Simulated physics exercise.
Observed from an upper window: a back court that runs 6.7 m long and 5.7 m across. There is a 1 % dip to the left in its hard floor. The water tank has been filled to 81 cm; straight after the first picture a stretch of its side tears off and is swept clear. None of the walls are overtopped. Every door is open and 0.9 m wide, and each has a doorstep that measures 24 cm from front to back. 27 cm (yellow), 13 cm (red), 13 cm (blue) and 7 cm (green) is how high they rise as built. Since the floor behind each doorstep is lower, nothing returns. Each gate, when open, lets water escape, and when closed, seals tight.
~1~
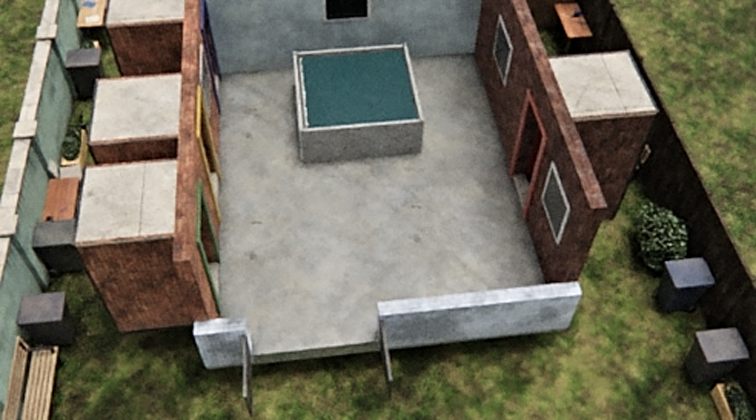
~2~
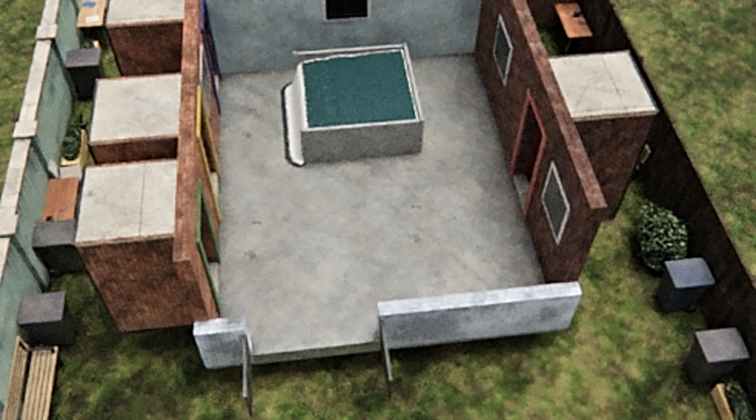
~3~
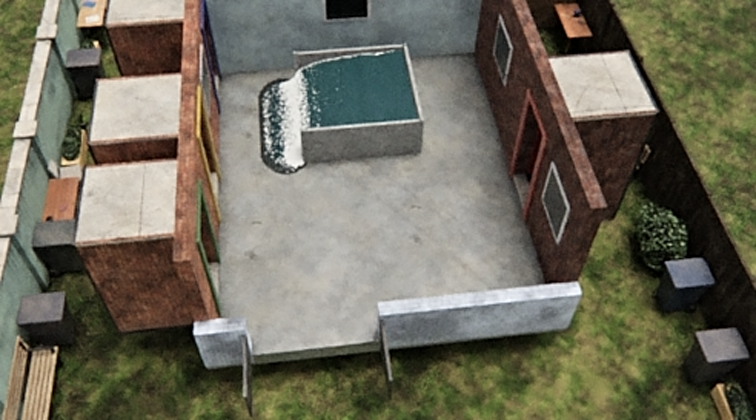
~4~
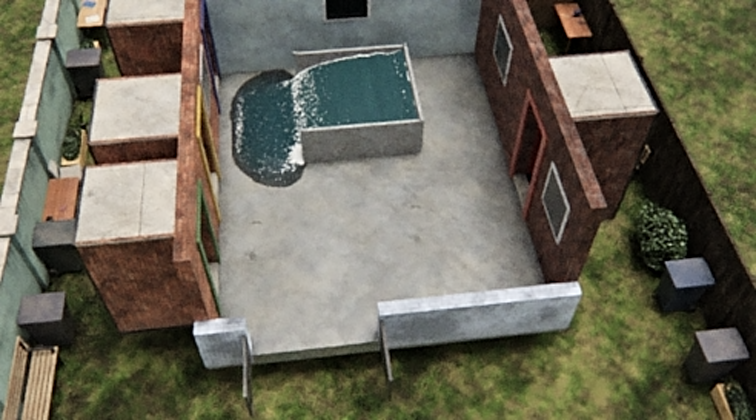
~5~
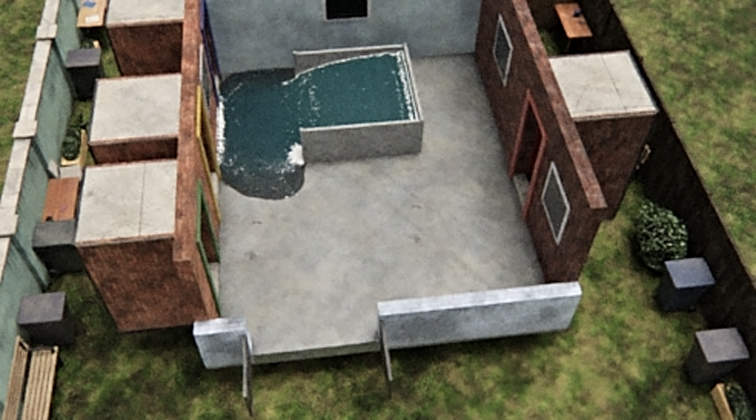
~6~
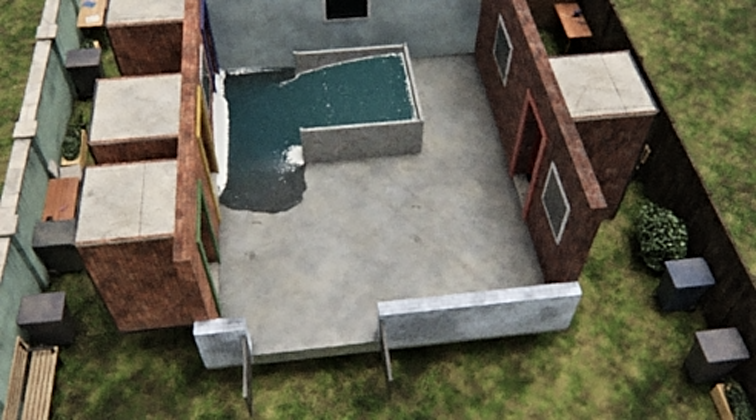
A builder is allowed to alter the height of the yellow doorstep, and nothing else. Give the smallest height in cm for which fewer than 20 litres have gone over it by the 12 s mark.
About 23 cm.
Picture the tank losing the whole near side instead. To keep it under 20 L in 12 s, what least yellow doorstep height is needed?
Some 6.0 centimetres.
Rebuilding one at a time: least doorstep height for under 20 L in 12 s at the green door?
Door green, min height approx. 6.0 cm.
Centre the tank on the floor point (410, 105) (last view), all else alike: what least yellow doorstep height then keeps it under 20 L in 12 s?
Then it needs to be around 21 cm high.
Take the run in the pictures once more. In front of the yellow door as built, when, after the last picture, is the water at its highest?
1.0 s.
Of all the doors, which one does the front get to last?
Red.
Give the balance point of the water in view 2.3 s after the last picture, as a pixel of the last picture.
Near (287, 145).
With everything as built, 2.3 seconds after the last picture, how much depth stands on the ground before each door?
Yellow door 20 cm, red door 0 cm, blue door 35 cm, green door 9 cm.
Then, 0.7 s after the last picture water covers 20 % of the floor, deepest (58 cm) near (219, 134); 28 cm at the yellow door, 0 litres in over its 27 cm doorstep.
Then, 2.3 s after the last picture water covers 50 % of the floor, deepest (38 cm) near (220, 80); 20 cm at the yellow door, 6 litres in over its 27 cm doorstep.
Then, 11.3 s after the last picture water covers 95 % of the floor, deepest (12 cm) near (219, 336); 7 cm at the yellow door, 7 litres in over its 27 cm doorstep.
At the yellow door as built, the water peaked near 30 cm, 1.1 s after the last picture.
Run again over the same 12 s with other heights there, 30 litres in over 20.5 cm, 6 litres over 28 cm. The limit of 20 litres is kept from about 23 cm up.
